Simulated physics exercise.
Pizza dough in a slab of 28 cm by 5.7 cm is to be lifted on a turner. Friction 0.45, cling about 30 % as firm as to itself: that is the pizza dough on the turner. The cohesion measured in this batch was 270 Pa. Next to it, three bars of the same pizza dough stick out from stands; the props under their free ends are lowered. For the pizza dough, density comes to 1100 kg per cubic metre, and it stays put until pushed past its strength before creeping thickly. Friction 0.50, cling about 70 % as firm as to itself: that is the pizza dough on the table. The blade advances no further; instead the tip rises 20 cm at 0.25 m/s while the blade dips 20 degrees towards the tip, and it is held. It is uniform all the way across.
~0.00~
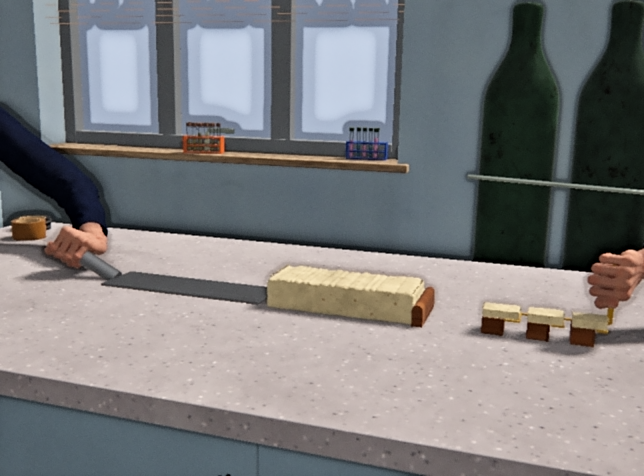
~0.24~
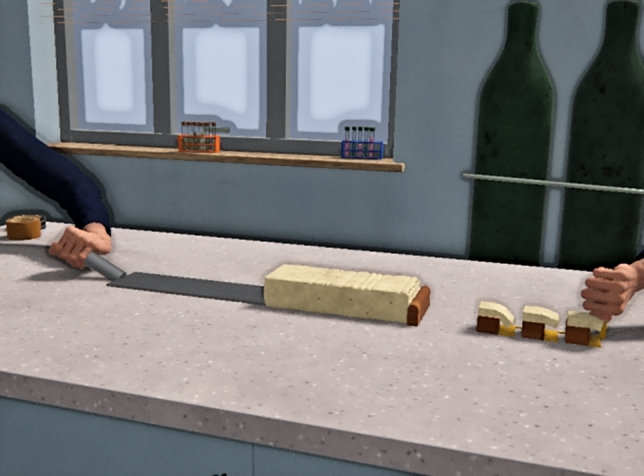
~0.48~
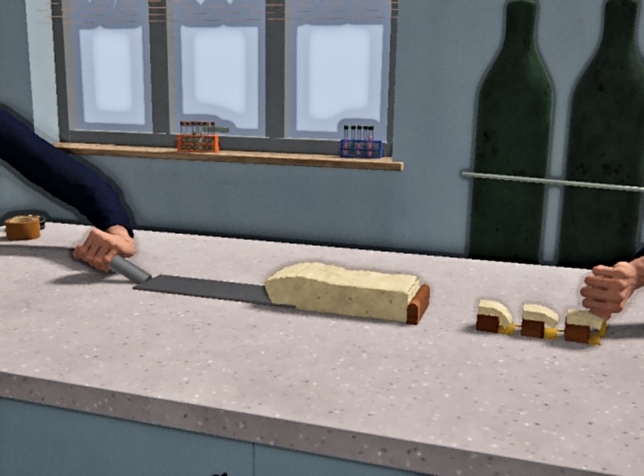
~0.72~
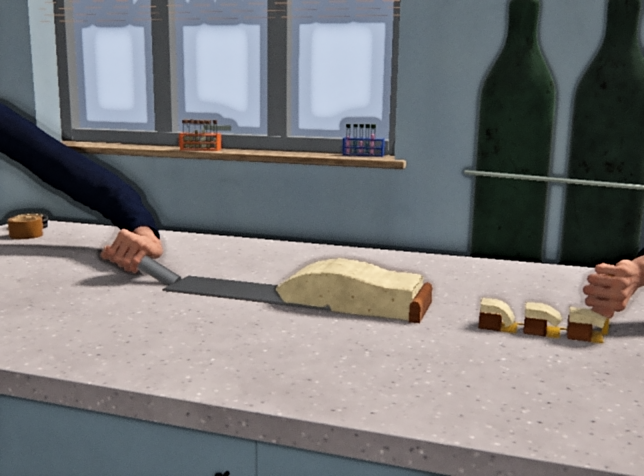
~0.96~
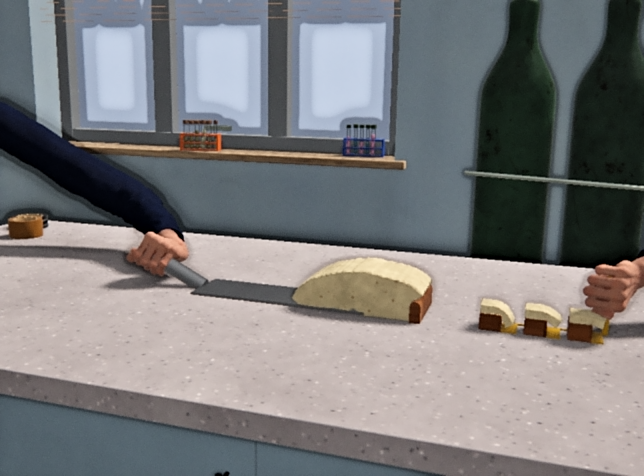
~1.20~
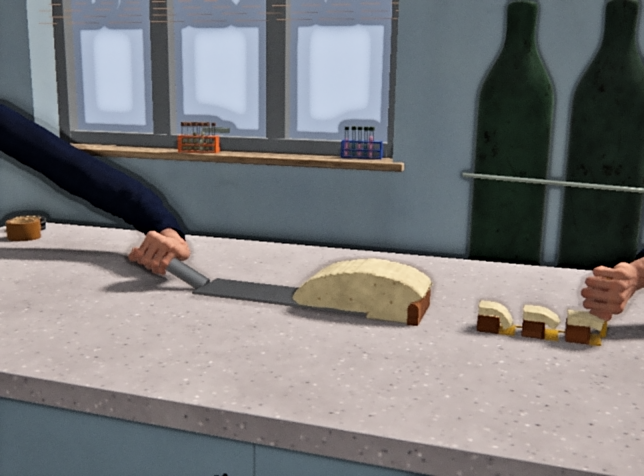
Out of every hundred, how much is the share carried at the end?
About 48 in every hundred.
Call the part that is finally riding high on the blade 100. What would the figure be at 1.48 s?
The figure is about 20 %.
After 1.48 s, the tip is 7.3 cm up.
After 1.80 s, the tip is 15 cm up.
After 2.13 s, the tip is 20 cm up and 56 % is riding high on the blade.
After 2.46 s, the tip is 20 cm up and 48 % is riding high on the blade.
After 3.30 s, the tip is 20 cm up and 48 % is riding high on the blade.
